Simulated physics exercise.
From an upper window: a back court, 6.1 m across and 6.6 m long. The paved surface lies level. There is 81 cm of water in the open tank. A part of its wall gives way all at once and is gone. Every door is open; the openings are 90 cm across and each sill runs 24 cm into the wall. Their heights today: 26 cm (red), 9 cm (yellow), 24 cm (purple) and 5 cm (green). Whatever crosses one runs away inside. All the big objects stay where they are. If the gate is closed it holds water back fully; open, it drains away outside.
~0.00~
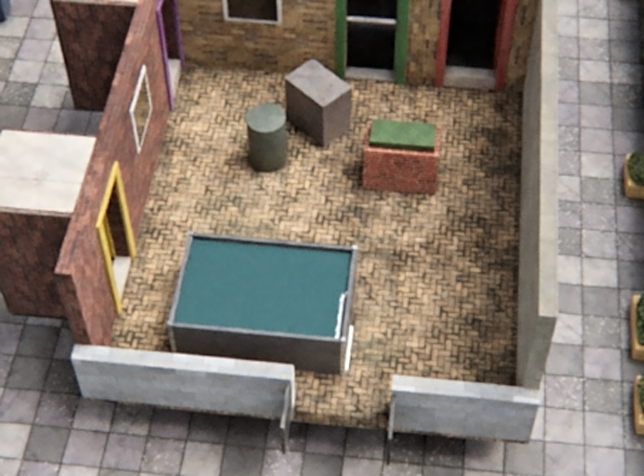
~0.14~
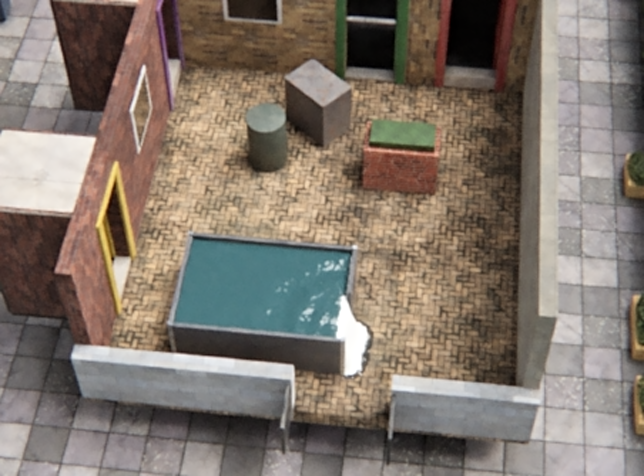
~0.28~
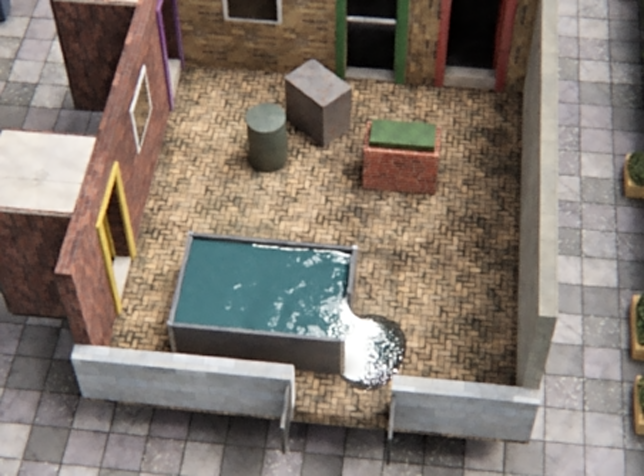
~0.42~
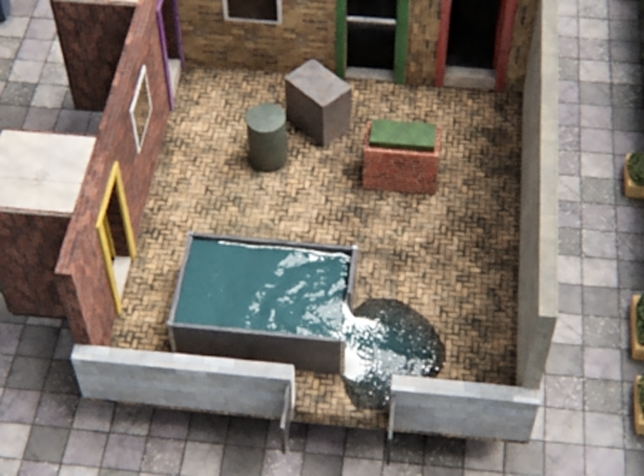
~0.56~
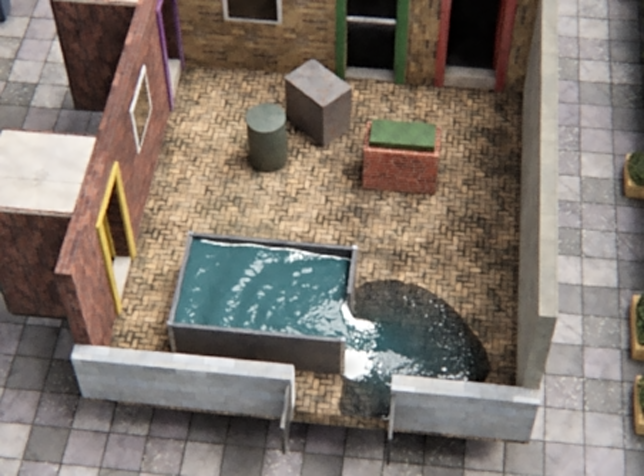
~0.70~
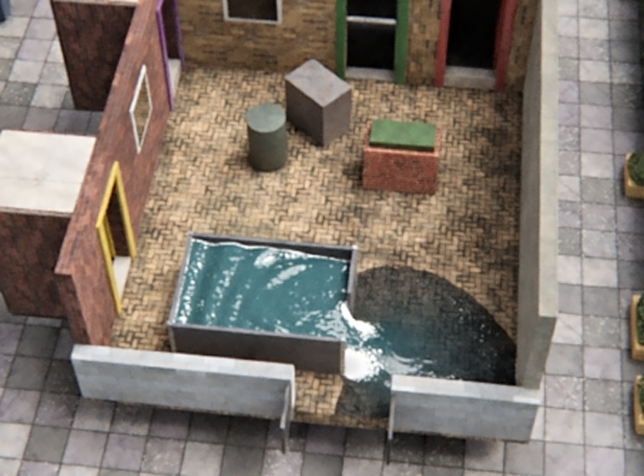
Water in an open grey-walled tank, still at first, bursts from its right side in a white gush and spreads rightward across the level paving as a widening dark, glinting pool, while ripples cross the blue-green surface behind it. The walled back court is seen from high above, the view unmoving. Beyond stand a green cylinder, a grey box and a red block topped with green, with yellow, purple, green and red doorways around.
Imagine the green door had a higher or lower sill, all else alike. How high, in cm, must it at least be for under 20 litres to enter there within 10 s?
About 7.5 cm.
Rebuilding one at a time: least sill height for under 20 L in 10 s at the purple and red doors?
About 10.5 cm at purple and 22 cm at red.
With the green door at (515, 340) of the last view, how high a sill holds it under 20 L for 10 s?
About 29 cm.
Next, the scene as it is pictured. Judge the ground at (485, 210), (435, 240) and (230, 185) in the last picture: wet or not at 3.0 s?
In that order: Wet, flooded, dry.
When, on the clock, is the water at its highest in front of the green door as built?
At about 9.5 s.
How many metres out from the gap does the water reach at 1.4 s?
Roughly 3.2 m.
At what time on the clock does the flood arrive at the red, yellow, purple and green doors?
Arrival: Red 3.2 s, yellow 7.0 s, purple 6.0 s, green 3.8 s.
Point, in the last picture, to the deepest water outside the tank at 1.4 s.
Around (505, 416).
After 1.4 s water covers 15 % of the floor, deepest (55 cm) near (505, 416); it has not reached the green door.
After 3.0 s water covers 30 % of the floor, deepest (36 cm) near (506, 384); it has not reached the green door.
After 10.0 s water covers 90 % of the floor, deepest (15 cm) near (347, 119); 11 cm at the green door, 47 litres in over its 5 cm sill.
At the green door as built, the water arrived by 3.9 s and peaked near 11 cm at 9.6 s.
With a sill of 7 cm, 25 litres would have come in within the 10 s; with 9.5 cm, 8 litres. So under 20 litres takes about 7.5 cm.
